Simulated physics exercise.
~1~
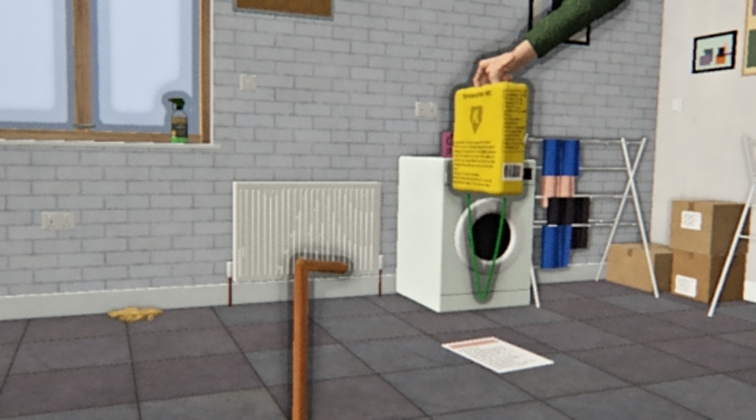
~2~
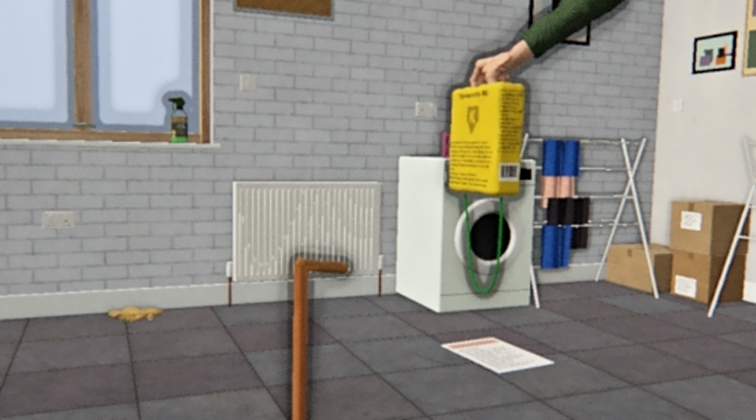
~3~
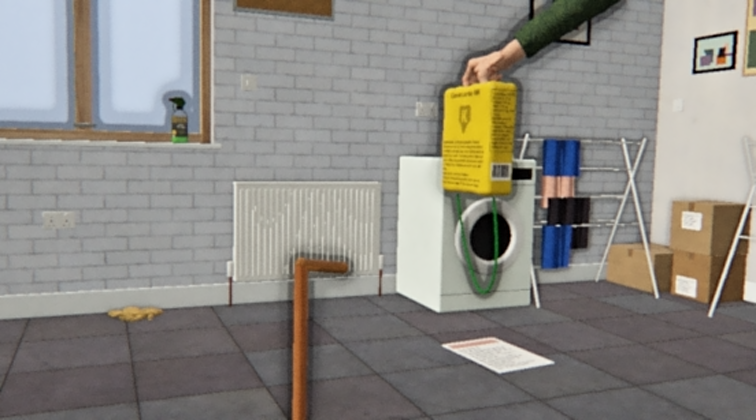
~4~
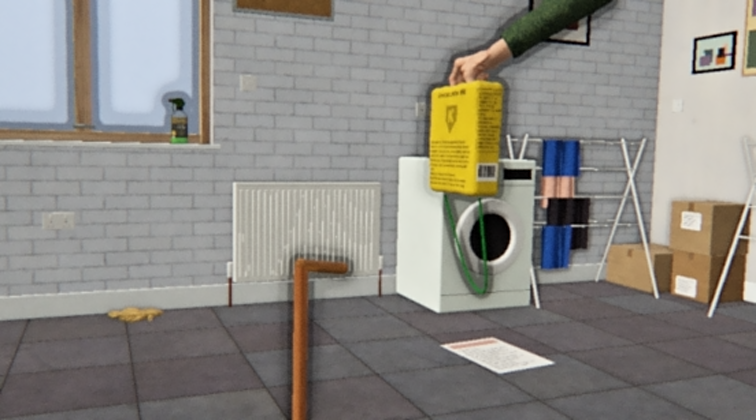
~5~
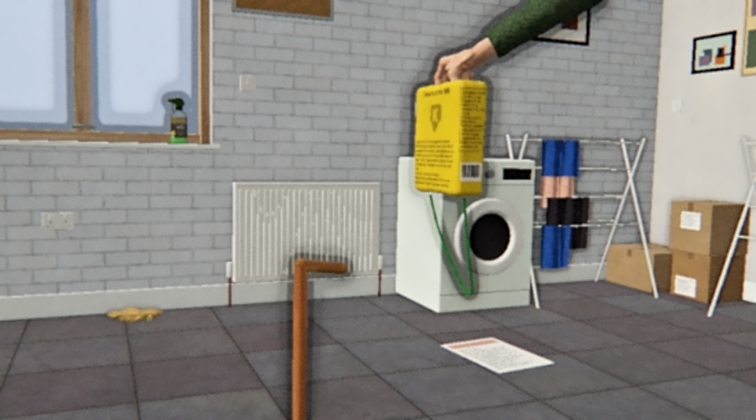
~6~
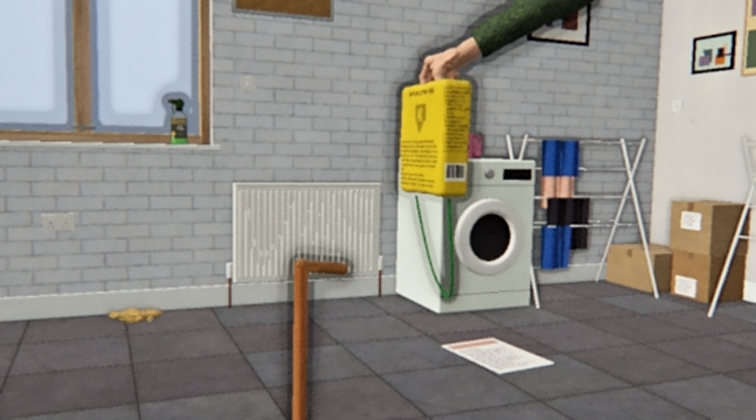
In a laundry room, a hand carrying a yellow bag slowly leftward past a washing machine, a green loop dangling beneath it.
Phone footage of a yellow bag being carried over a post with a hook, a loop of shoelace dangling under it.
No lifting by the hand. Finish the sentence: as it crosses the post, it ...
... gets hooked.
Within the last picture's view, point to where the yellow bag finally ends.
Around (219, 134).
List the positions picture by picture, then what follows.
Yellow bag (488, 140); hook tip (342, 268), in the first picture.
Yellow bag (485, 140); bottom of the loop (482, 292), in the second picture.
Yellow bag (477, 140), in the third picture.
Yellow bag (464, 140); bottom of the loop (481, 292), in the fourth picture.
Yellow bag (448, 139), in the fifth picture.
Yellow bag (434, 139); bottom of the loop (448, 297); hook tip (342, 269); hook points towards it, loop hangs below the hook, in the sixth picture.
Then, 0.46 s later than the last view, bag nearing the post near (360, 137).
Then, 0.98 s later than the last view, bag over the post near (269, 135).
Finally, bag past the post near (219, 133); loop tight round the post, hand stopped. The yellow bag is jerked back by its loop.
